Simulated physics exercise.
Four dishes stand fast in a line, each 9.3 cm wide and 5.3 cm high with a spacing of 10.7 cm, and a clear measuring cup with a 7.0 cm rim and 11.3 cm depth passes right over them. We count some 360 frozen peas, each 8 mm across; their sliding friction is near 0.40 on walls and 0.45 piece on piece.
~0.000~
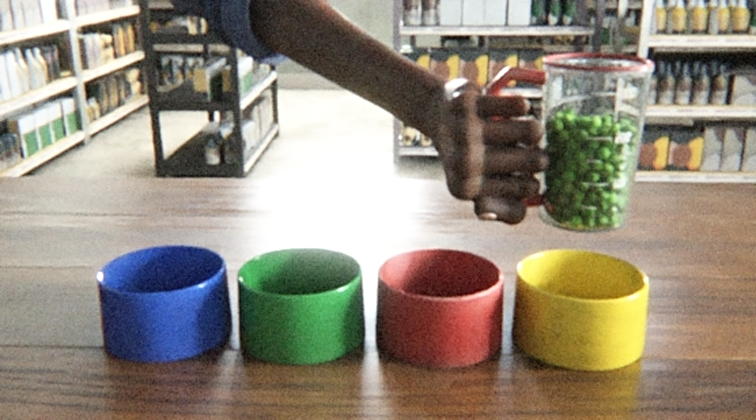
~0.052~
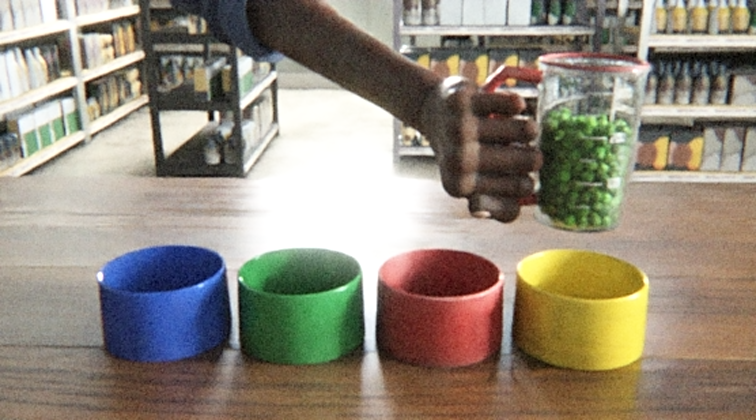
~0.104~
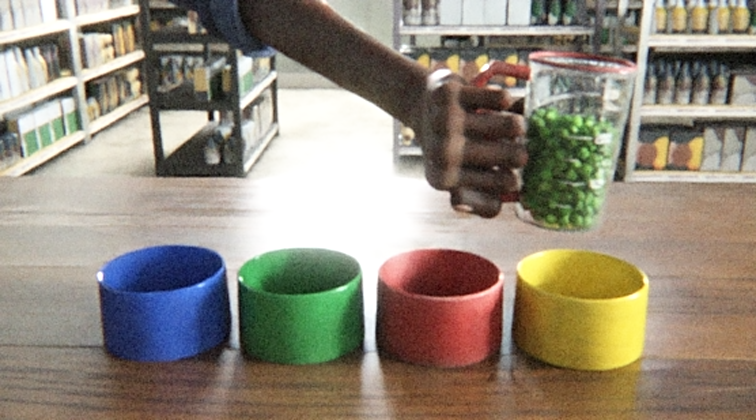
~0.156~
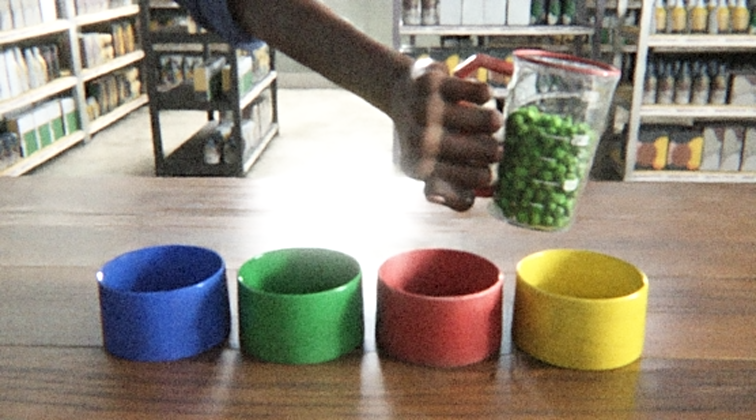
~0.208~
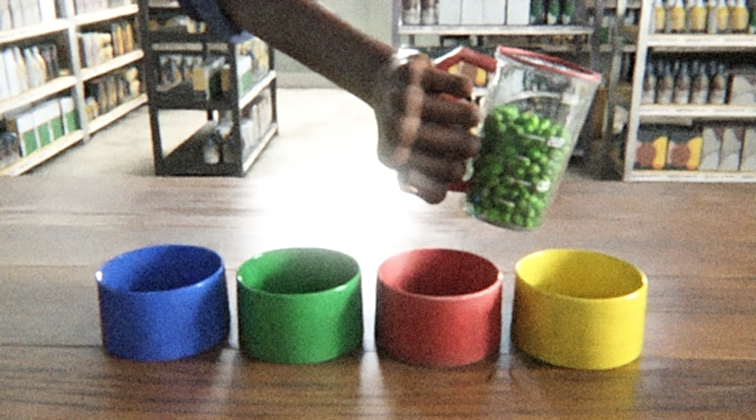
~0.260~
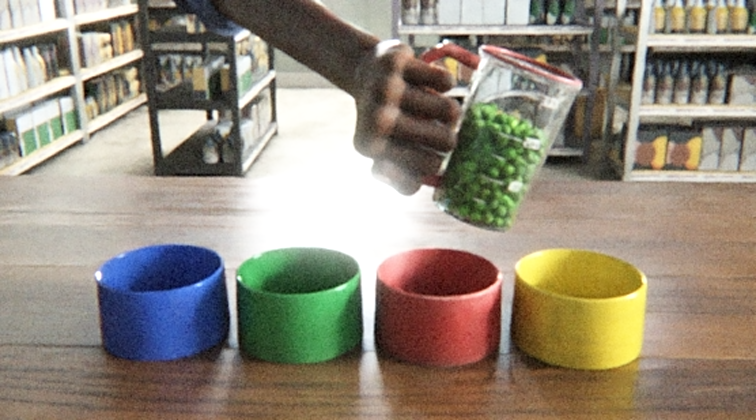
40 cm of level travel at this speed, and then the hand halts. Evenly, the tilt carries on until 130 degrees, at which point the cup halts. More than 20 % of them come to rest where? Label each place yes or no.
Red dish: No. Blue dish: Yes. Green dish: No. Yellow dish: No. Counter: No.
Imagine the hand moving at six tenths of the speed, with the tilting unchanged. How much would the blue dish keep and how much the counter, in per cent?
Shares - blue 0, counter 10.
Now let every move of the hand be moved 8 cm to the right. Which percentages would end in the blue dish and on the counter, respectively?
In that case the blue dish gets 10 and the counter 40.
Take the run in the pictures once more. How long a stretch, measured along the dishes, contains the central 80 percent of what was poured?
Length: About 6 cm.
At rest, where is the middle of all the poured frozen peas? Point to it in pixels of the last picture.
Centre at rest, approx.: (164, 301) px.
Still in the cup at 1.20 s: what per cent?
About 95 percent of the load.
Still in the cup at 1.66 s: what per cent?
My guess is near 5 per cent.
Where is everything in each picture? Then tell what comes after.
The first frame shows cup at (590, 142), tilt 0 degrees, lip at (649, 62), moved 0.0 cm; middle of the pieces at (582, 170); yellow dish at (582, 275); red dish at (440, 273); green dish at (300, 271); blue dish at (163, 269).
The second frame shows cup at (585, 142), tilt 1 degrees, lip at (645, 63), moved 0.3 cm; middle of the pieces at (577, 170).
The third frame shows cup at (570, 142), tilt 4 degrees, lip at (633, 66), moved 1.4 cm; middle of the pieces at (561, 169).
The fourth frame shows cup at (547, 142), tilt 9 degrees, lip at (616, 71), moved 3.0 cm; middle of the pieces at (536, 168).
The fifth frame shows cup at (524, 141), tilt 14 degrees, lip at (597, 76), moved 4.6 cm; middle of the pieces at (511, 167).
The sixth frame shows cup at (501, 141), tilt 19 degrees, lip at (578, 82), moved 6.2 cm; middle of the pieces at (486, 166); yellow dish at (580, 274); red dish at (438, 272); green dish at (299, 270); blue dish at (161, 268). Its pace works out near 95 degrees a second; the hand travels 31 cm a second.
After 0.82 s, tilt 71 degrees; cup holds 100 %.
After 1.20 s, tilt 106 degrees; cup holds 95 %.
Then, at 1.66 s, tilt 130 degrees; cup holds 5 %, blue 95 %.
In the end, at 2.2 s, red 0 %, blue 100 %, green 0 %, yellow 0 %, counter 0 %.
